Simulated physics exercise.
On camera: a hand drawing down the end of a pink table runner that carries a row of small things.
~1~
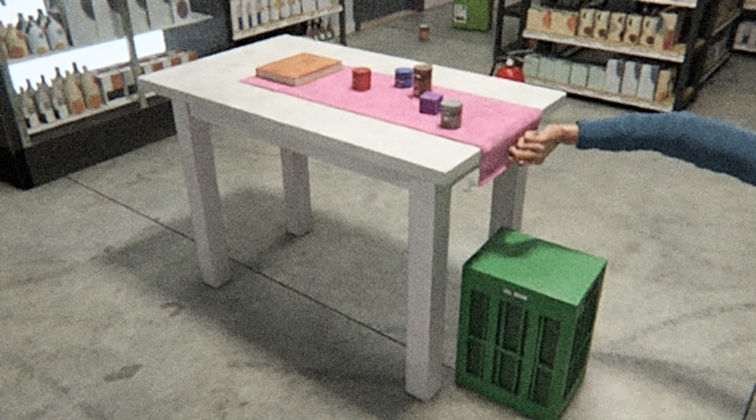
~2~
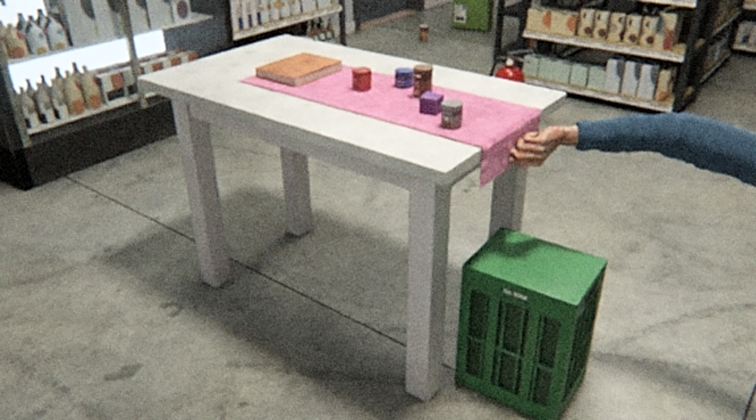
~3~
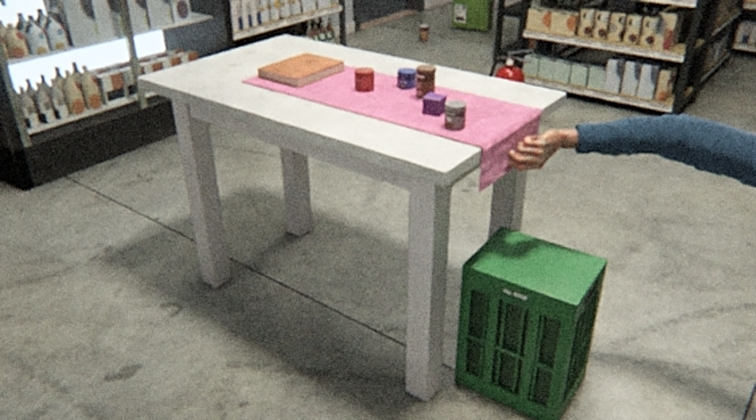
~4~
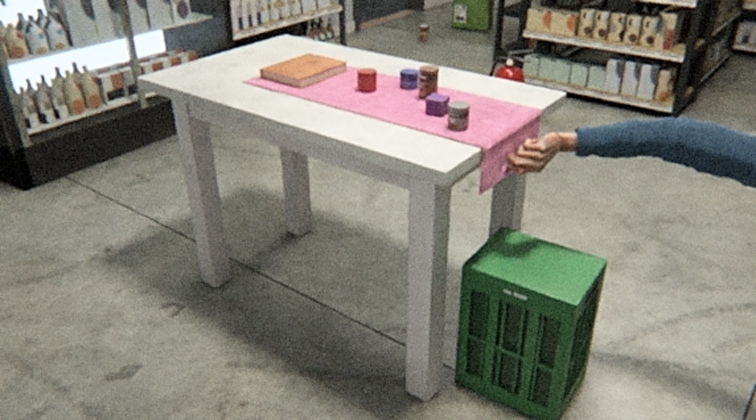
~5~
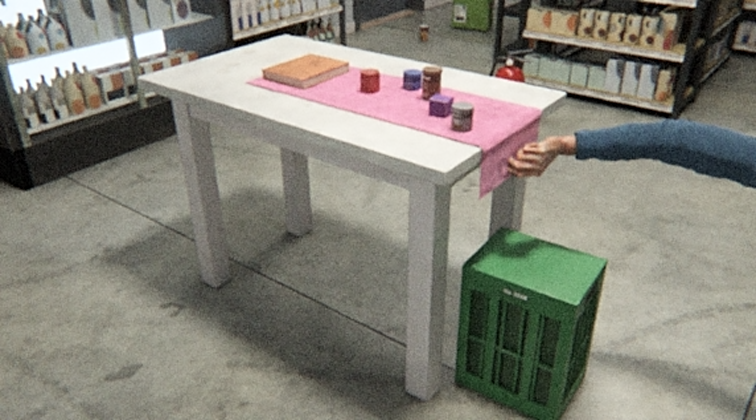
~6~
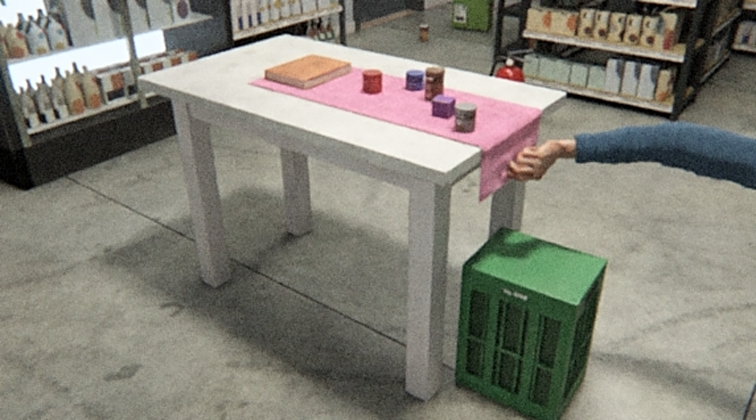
A hand in a blue sleeve reaches in from the right and grips the hanging end of a pink runner on a white table, seen from slightly above in a shop with stocked shelves behind. Red, blue, brown, purple and grey items stand on the cloth, an orange-brown slab lies at its far end, and a green crate sits below. The hand draws the cloth down slightly, and everything on it shifts a little rightward, while the view stays still.
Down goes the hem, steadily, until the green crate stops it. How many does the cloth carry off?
The answer is two.
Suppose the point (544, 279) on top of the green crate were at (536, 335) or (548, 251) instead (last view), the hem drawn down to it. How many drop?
Then 4 and 1.
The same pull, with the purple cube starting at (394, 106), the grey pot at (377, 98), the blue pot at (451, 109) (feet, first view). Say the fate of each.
The purple cube stays on; the grey pot remains up; the blue pot is carried off.
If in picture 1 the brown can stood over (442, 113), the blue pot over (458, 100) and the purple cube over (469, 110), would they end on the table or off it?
The brown can is carried off, the blue pot goes over, the purple cube comes down.
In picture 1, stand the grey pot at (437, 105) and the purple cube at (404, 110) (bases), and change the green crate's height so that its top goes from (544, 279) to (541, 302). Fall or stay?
The grey pot drops off, the purple cube tumbles off.
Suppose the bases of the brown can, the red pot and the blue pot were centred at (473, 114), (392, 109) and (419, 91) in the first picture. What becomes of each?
The brown can tumbles off; the red pot keeps its place on top; the blue pot holds on.
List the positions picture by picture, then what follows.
Hem (478, 188); grey pot (452, 102); purple cube (432, 95); brown can (423, 67); blue pot (404, 70); red pot (362, 69); top of the crate (544, 279), in the first picture.
Hem (480, 189); grey pot (453, 103), in the second picture.
Hem (479, 192); purple cube (435, 96), in the third picture.
Hem (479, 196); brown can (429, 68); top of the crate (544, 279), in the fourth picture.
Hem (479, 200); blue pot (412, 71), in the fifth picture.
Hem (478, 203); grey pot (466, 106); purple cube (444, 98); brown can (435, 69); blue pot (415, 72); red pot (372, 72), in the sixth picture.
A little later, hem near (506, 221); grey pot gone.
Next, hem on the crate; grey pot and purple cube gone.
When it is over, hem on the crate; grey pot and purple cube gone. Over the edge go two.
